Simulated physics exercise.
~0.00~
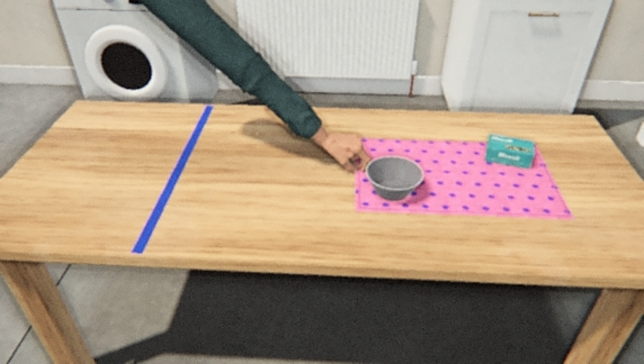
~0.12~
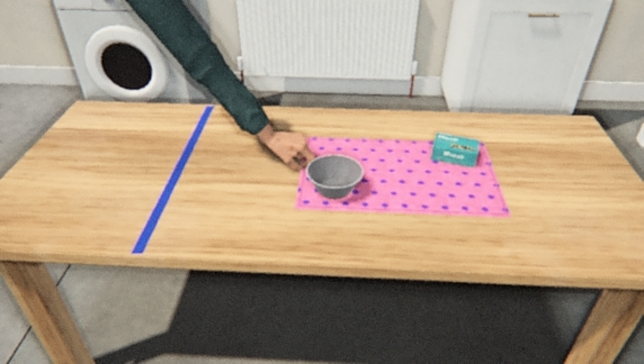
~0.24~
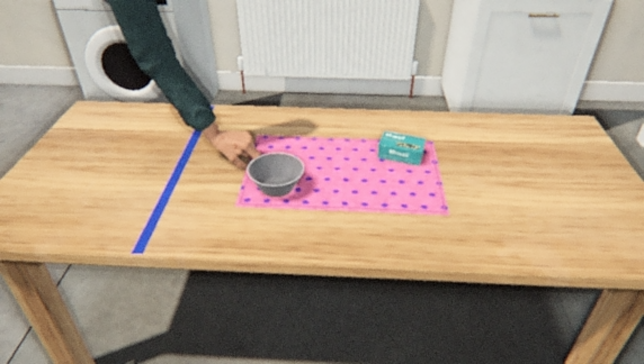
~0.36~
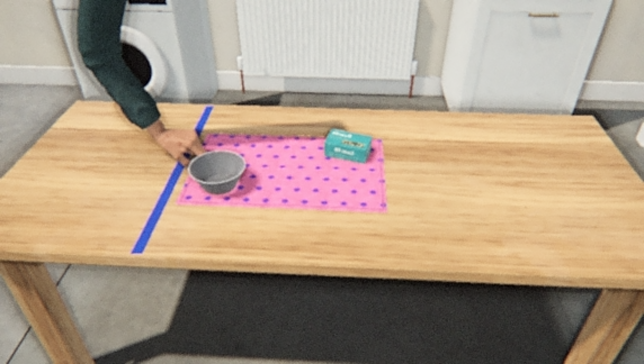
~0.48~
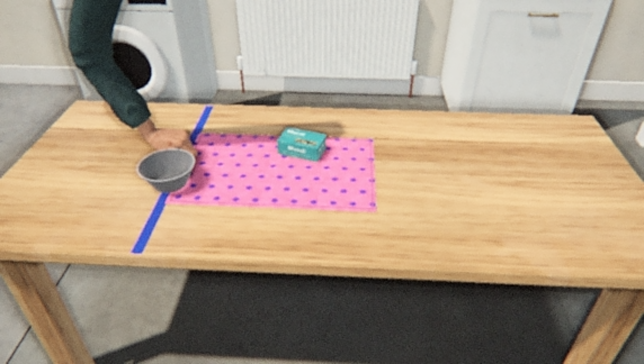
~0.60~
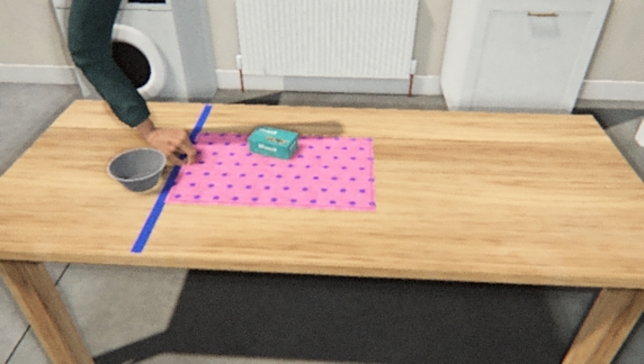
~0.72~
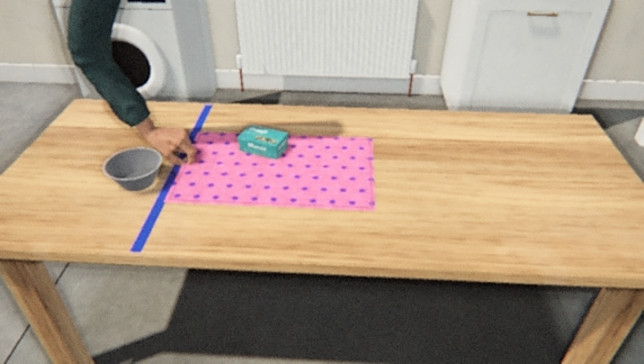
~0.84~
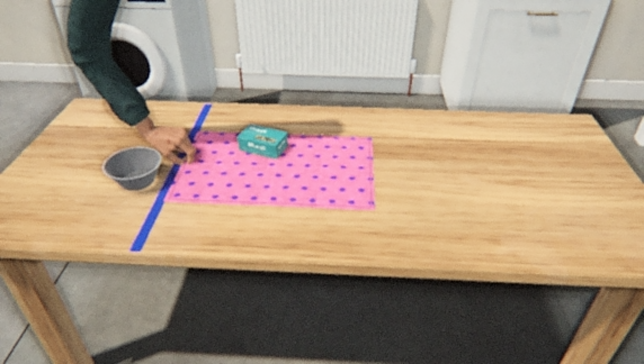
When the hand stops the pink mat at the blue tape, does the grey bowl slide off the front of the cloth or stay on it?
The grey bowl slides off the front of the mat and comes to rest on the bare table past the tape, while the turquoise packet slides forward but stays on the cloth.
